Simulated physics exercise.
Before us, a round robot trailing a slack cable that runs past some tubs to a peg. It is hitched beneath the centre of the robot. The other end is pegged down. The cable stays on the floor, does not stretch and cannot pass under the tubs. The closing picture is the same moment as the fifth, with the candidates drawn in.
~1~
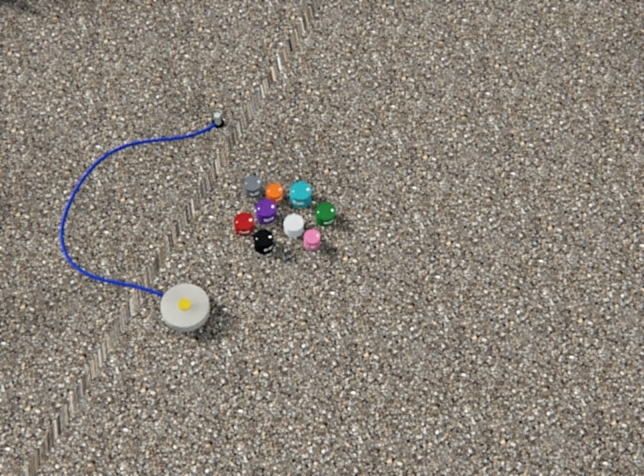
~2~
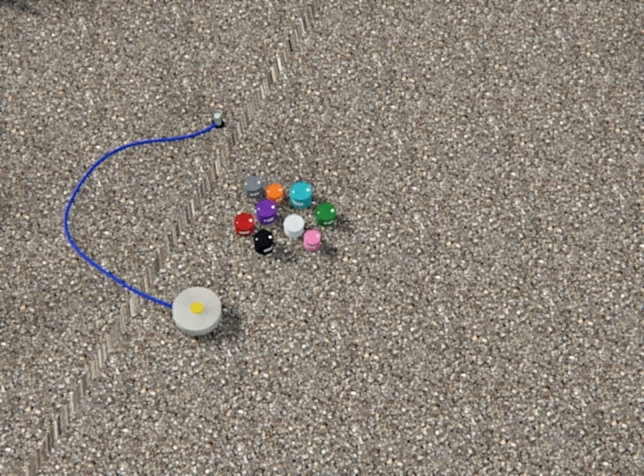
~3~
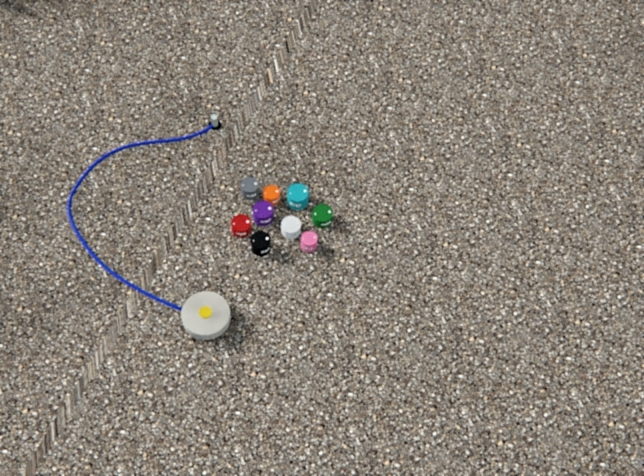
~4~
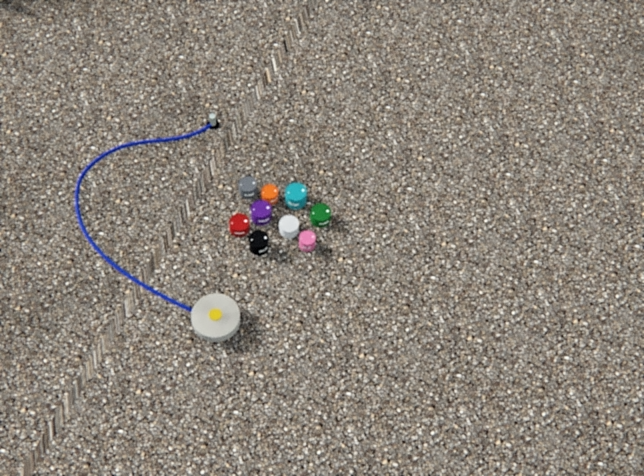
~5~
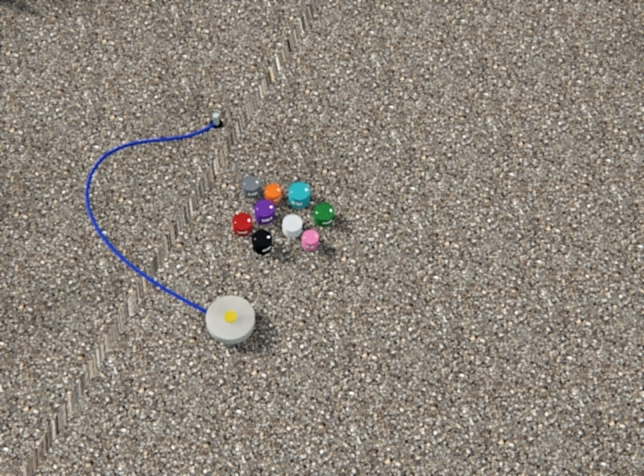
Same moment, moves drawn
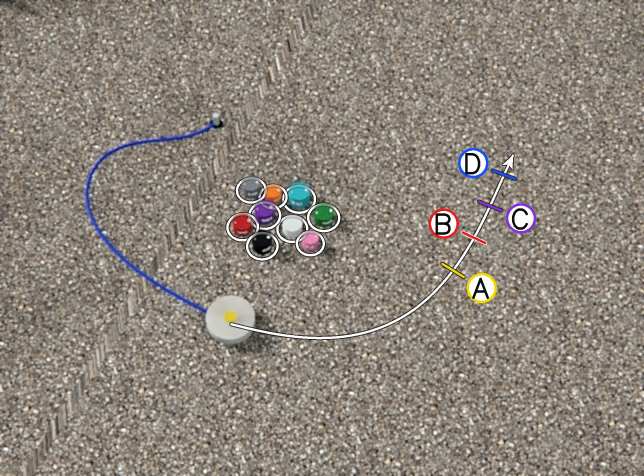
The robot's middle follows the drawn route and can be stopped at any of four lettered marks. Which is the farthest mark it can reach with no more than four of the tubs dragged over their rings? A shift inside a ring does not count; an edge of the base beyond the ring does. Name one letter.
C.
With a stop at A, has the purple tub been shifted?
By then, no.
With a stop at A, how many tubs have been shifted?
The count is none.
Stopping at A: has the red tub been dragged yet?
No.
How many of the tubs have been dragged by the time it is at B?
The count is none.
On the marked copy, A at (453, 270); B at (474, 238); C at (490, 206); D at (504, 175); the route from (231, 324) via (426, 300) to (513, 155).
Following C. Soon after the start, robot (350, 332).
Later, robot (446, 276).
In the end, robot (491, 202); purple tub (269, 210); red tub (252, 220); black tub (271, 226); pink tub (313, 227); four over the rings.
As for the rest, A is within the limit but short; B is within the limit but short; D has eight over the rings.
